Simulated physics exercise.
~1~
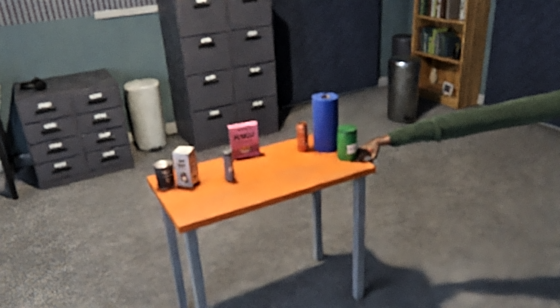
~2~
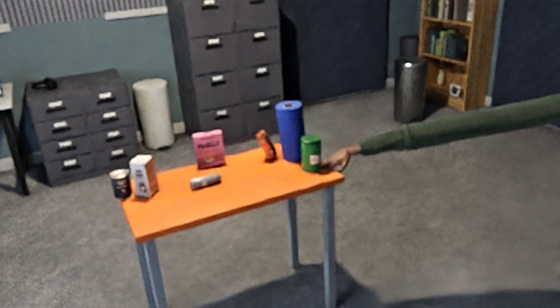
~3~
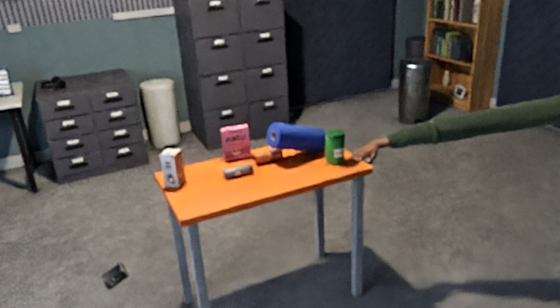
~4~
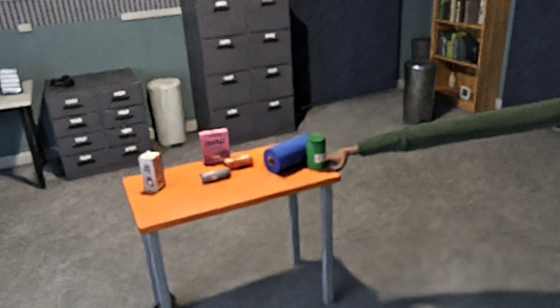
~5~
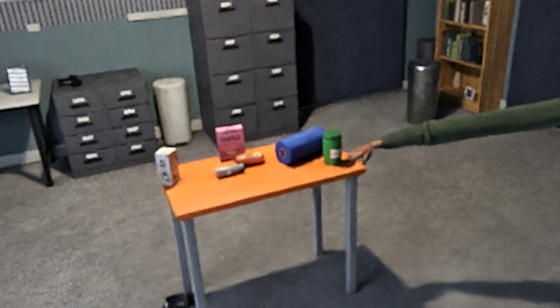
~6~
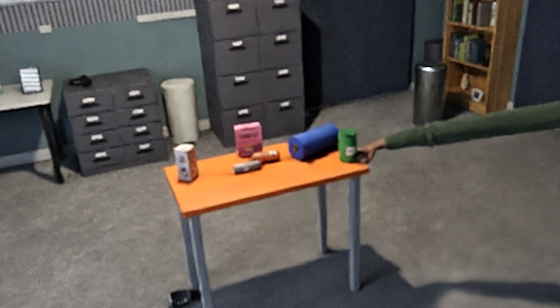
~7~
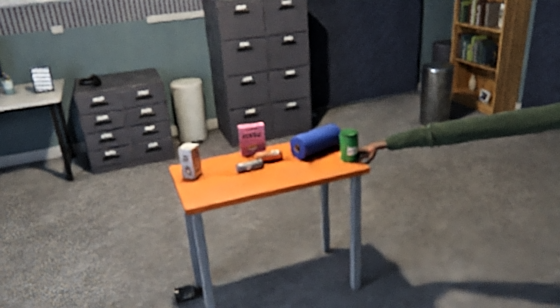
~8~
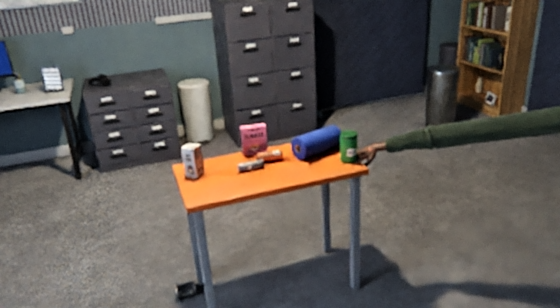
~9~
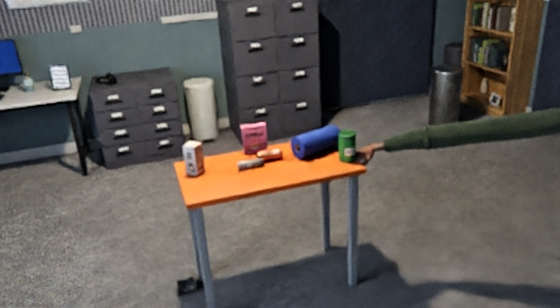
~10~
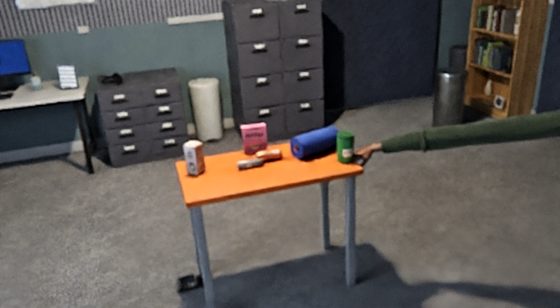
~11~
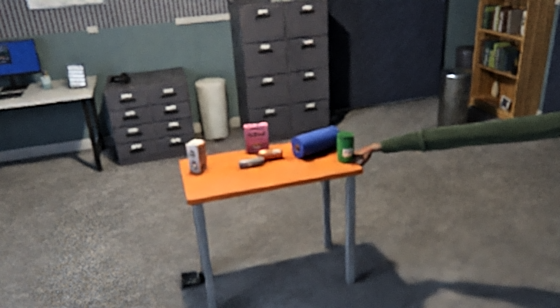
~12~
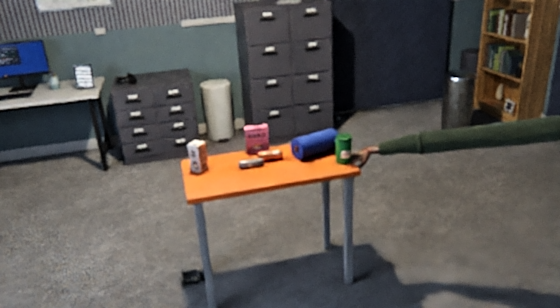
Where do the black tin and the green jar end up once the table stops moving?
The black tin ends up on the floor after falling off the table, while the green jar stays upright on the tabletop.
Orange table jerking left and right beside an outstretched arm, toppling a blue roll and cans, a black tin dropping to the floor.
